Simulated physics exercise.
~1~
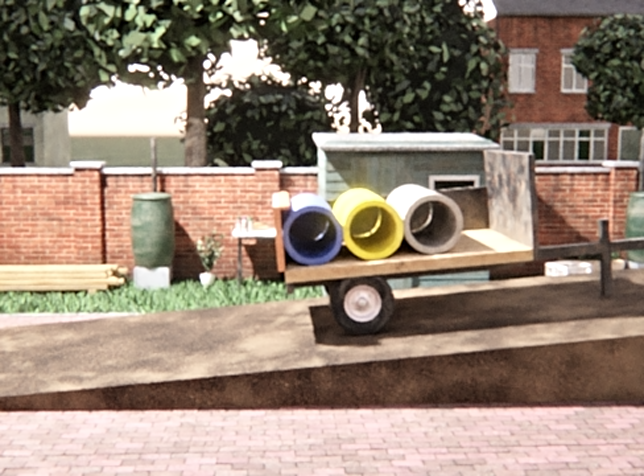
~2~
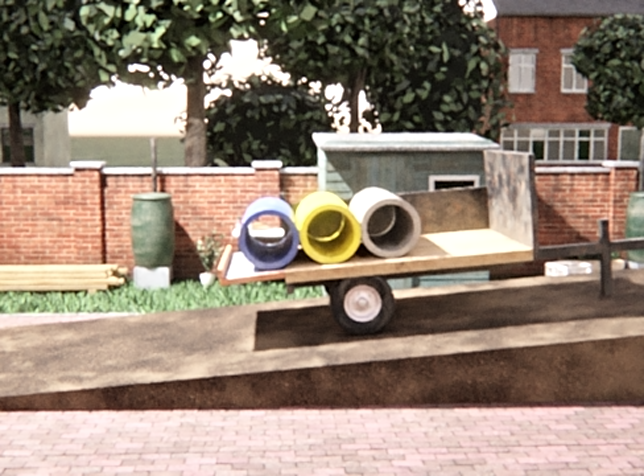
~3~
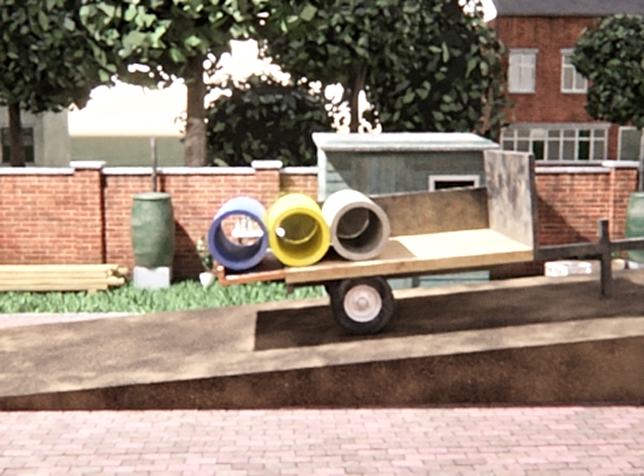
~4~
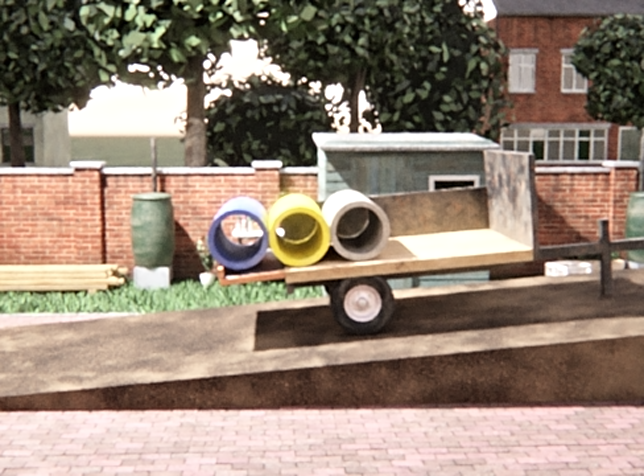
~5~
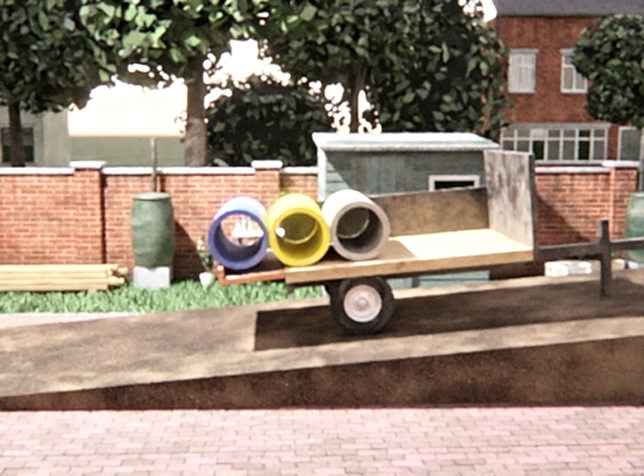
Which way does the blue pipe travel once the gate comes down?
It rolls to the left, moving off the bed and onto the lowered gate.
